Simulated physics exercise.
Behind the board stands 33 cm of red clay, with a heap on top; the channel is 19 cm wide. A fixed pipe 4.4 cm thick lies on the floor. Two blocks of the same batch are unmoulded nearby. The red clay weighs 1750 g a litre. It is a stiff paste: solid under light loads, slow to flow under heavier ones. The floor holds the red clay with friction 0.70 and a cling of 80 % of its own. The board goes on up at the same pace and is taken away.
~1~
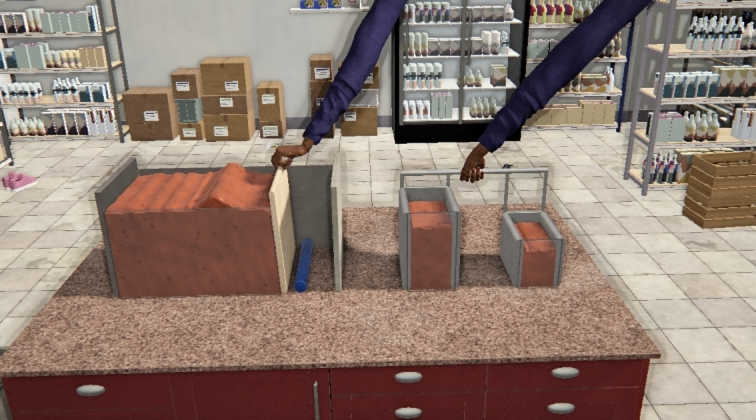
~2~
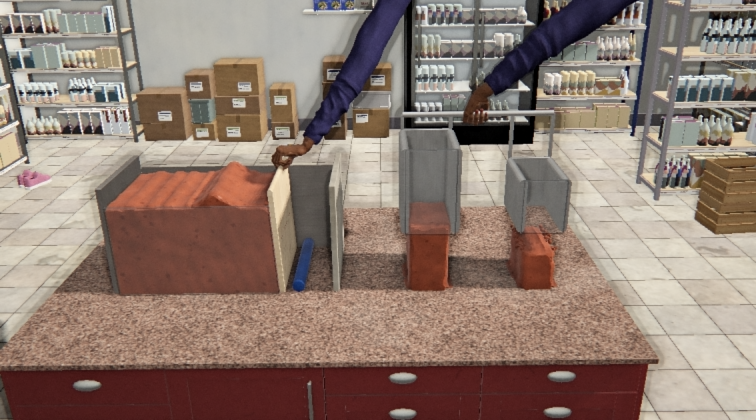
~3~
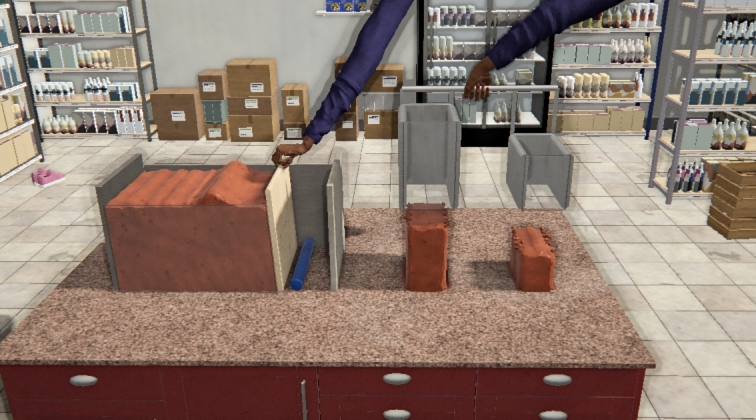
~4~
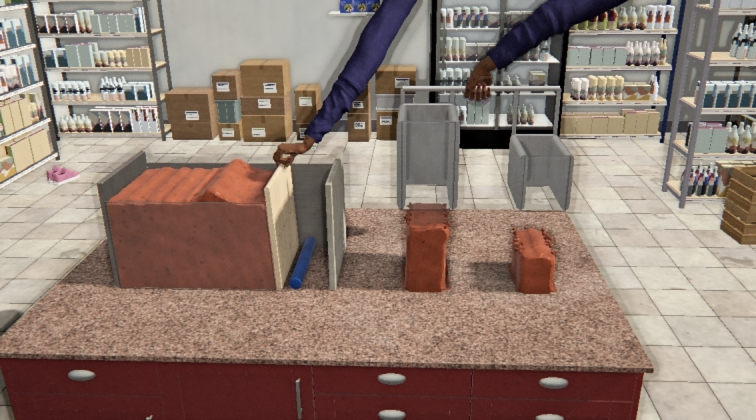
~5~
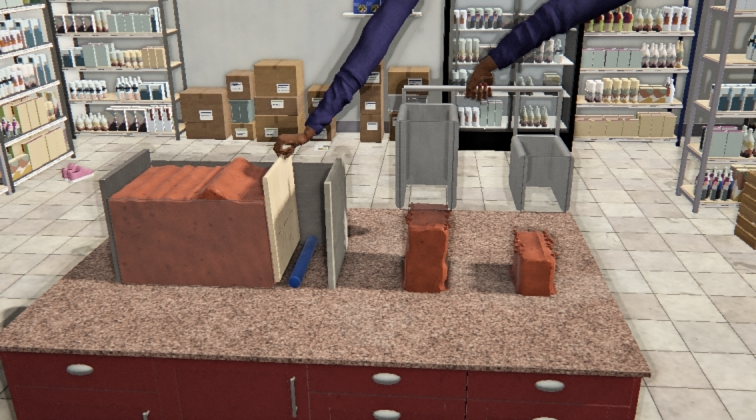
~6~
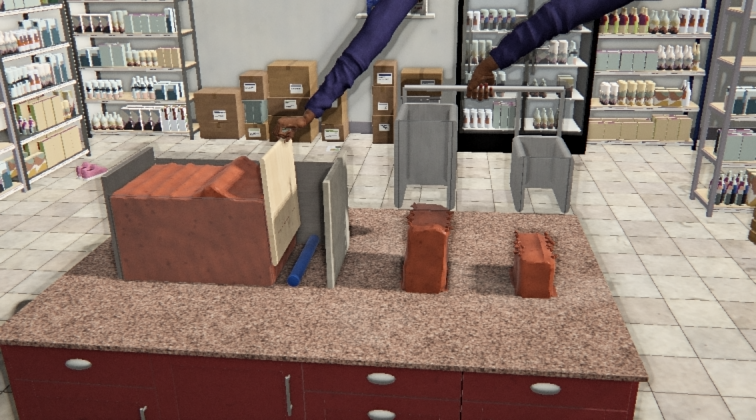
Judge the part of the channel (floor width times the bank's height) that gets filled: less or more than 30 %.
Expect less than 30 %.
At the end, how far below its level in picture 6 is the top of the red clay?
Roughly 0.5 cm.
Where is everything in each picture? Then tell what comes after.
In the first picture, top of the board at (270, 206), not yet moved; top of the red clay at (216, 199); blocks stand 26 cm, 15 cm (left to right).
In the second picture, top of the board at (269, 205), not yet moved; top of the red clay at (215, 197); blocks stand 26 cm, 15 cm (left to right).
In the third picture, top of the board at (267, 204), not yet moved; top of the red clay at (213, 195); blocks stand 26 cm, 15 cm (left to right).
In the fourth picture, top of the board at (266, 202), not yet moved; top of the red clay at (213, 193); blocks stand 26 cm, 15 cm (left to right).
In the fifth picture, top of the board at (264, 192), moved 3.0 cm; top of the red clay at (213, 191); blocks stand 26 cm, 15 cm (left to right).
In the sixth picture, top of the board at (261, 174), moved 8.9 cm; top of the red clay at (213, 189); blocks stand 25 cm, 15 cm (left to right).
Then, 0.31 s after the last picture, the face still stands, with nothing on top of the pipe; the channel is 0 % full.
Then, 0.67 s after the last picture, the face still stands, with nothing on top of the pipe; the channel is 0 % full.
Then, 1.04 s after the last picture, the face still stands, with nothing on top of the pipe; the channel is 0 % full.
Then, 1.40 s after the last picture, the face still stands, with nothing on top of the pipe; the channel is 0 % full.
Then, 1.44 s after the last picture, at the end, the face still stands, with nothing on top of the pipe; the channel is 0 % full.
